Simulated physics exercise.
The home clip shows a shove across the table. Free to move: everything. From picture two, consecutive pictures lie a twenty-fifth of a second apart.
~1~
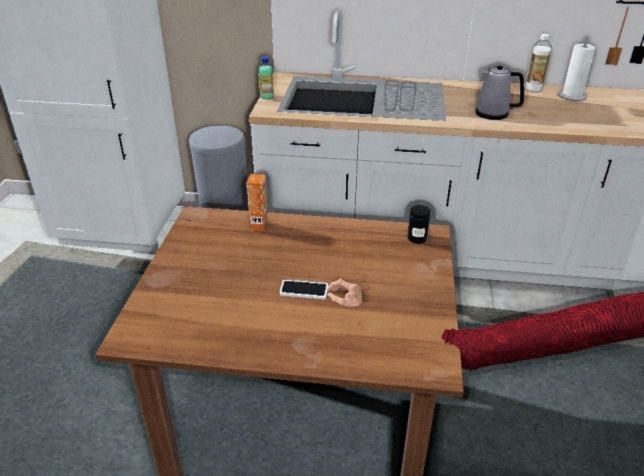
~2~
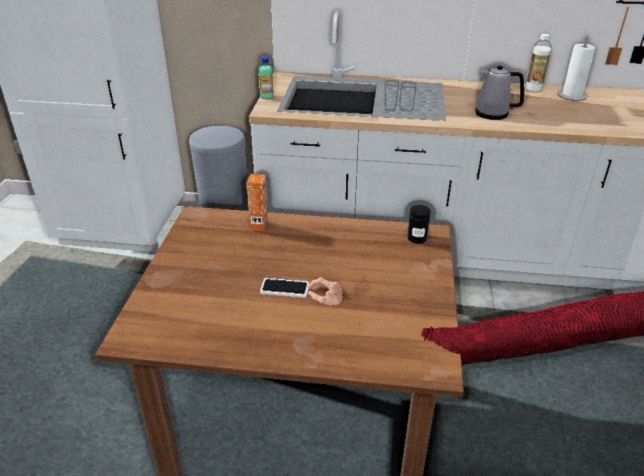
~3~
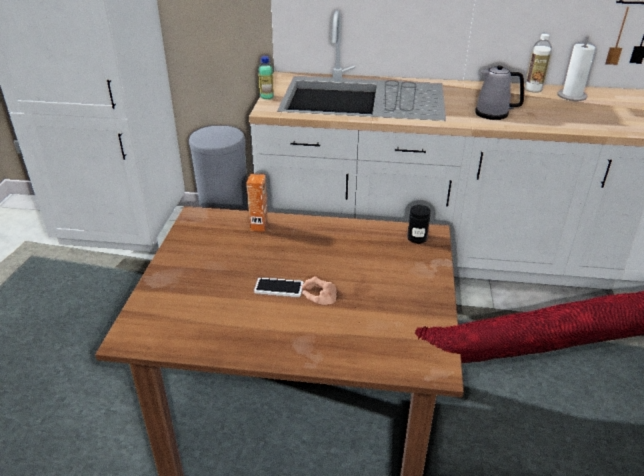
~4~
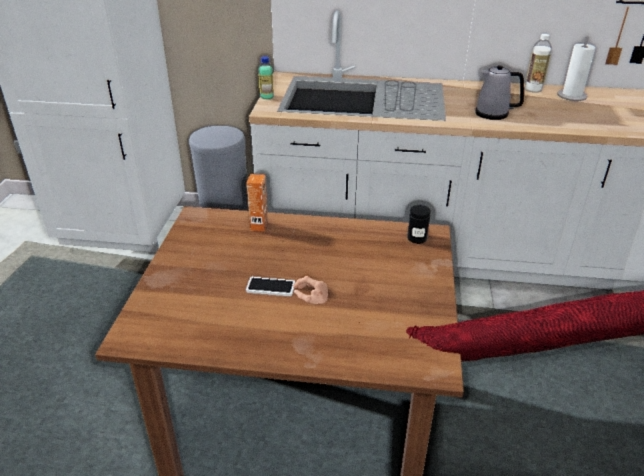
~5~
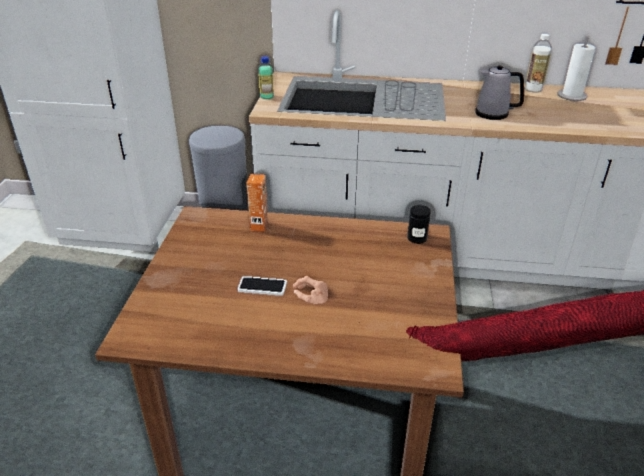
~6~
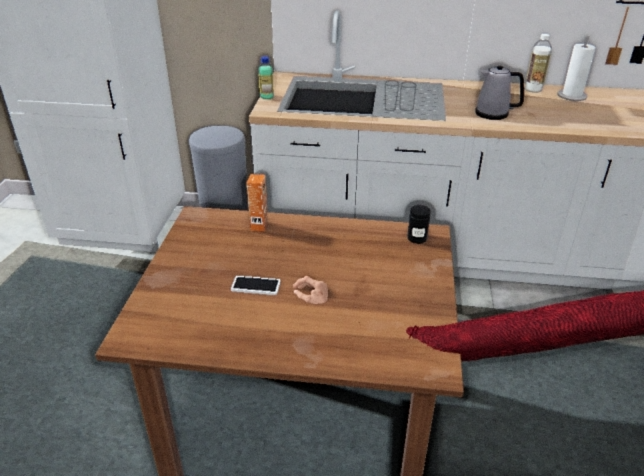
A hand beside a red sleeve pushed a white phone with a dark screen leftward across the wooden table, then stayed still while the phone slid a little farther left, away from the fingers.
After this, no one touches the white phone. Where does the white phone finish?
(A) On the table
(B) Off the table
Option A: On the table.
Then, 0.24 s past the last view, white phone displaced a little near (248, 285).
Then, 0.48 s past the last view, white phone resting near (248, 285).
Finally, moved from the start, white phone. Final places as the last picture's camera would see them, white phone near (248, 285).
